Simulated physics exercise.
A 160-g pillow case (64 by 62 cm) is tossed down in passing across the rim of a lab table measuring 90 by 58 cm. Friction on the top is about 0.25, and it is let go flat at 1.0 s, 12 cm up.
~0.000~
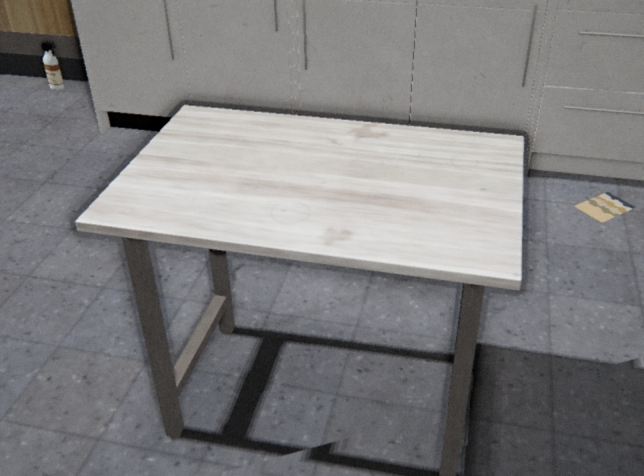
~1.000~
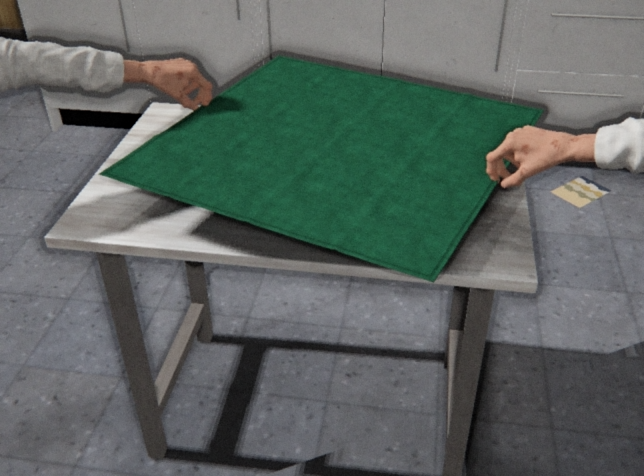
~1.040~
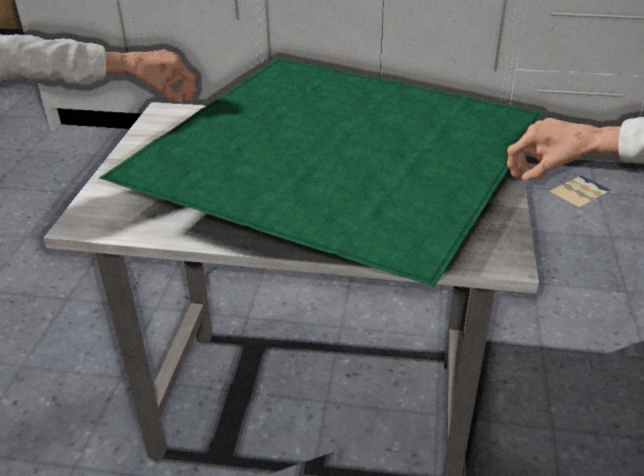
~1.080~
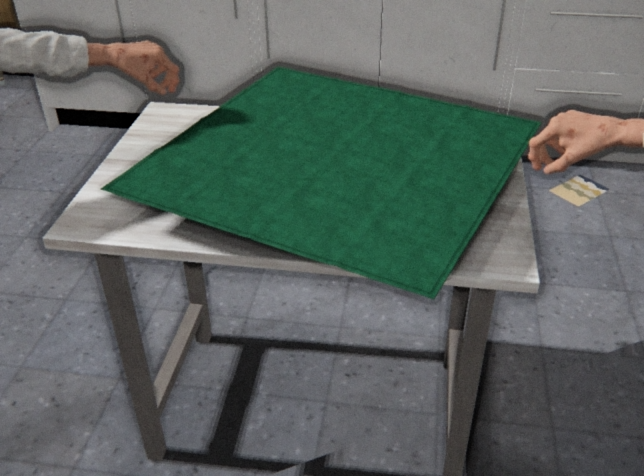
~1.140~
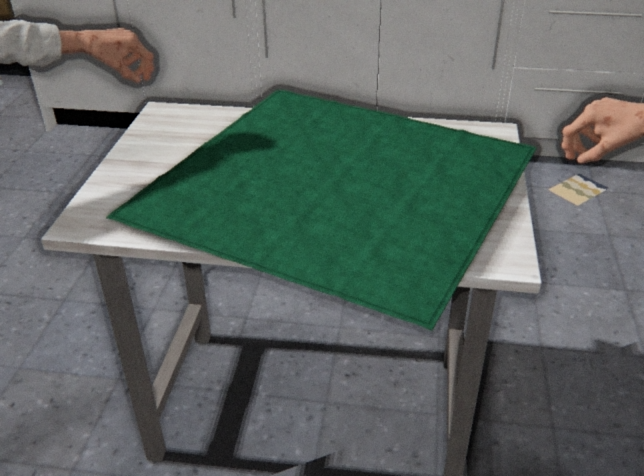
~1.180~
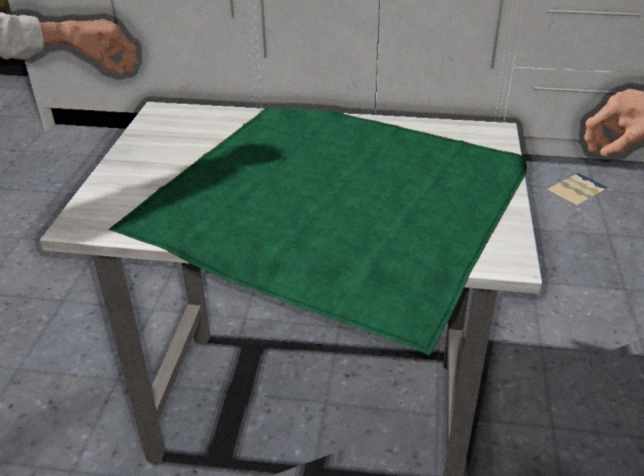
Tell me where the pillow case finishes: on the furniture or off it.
The pillow case finishes on the furniture.
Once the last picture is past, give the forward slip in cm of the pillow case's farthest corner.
Roughly 1 cm forward.
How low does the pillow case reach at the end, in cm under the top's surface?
About 18 cm.
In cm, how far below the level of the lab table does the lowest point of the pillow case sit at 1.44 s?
10 cm.
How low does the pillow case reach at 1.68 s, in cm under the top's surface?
About 12 cm.
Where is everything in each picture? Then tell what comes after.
The first frame shows the bare lab table.
The second frame shows pillow case corners (99, 174) (279, 56) (544, 111) (434, 282).
The third frame shows pillow case corners (99, 178) (278, 59).
The fourth frame shows pillow case corners (100, 190) (278, 67).
The fifth frame shows pillow case corners (106, 218) (278, 90).
The sixth frame shows pillow case corners (108, 230).
At 1.4 s, 85 % of the pillow case is still over the top.
At 1.7 s, 85 % of the pillow case is still over the top.
At 1.9 s, 85 % of the pillow case is still over the top.
At 2.2 s, 85 % of the pillow case is still over the top.
At 4.4 s, 85 % of the pillow case is still over the top.
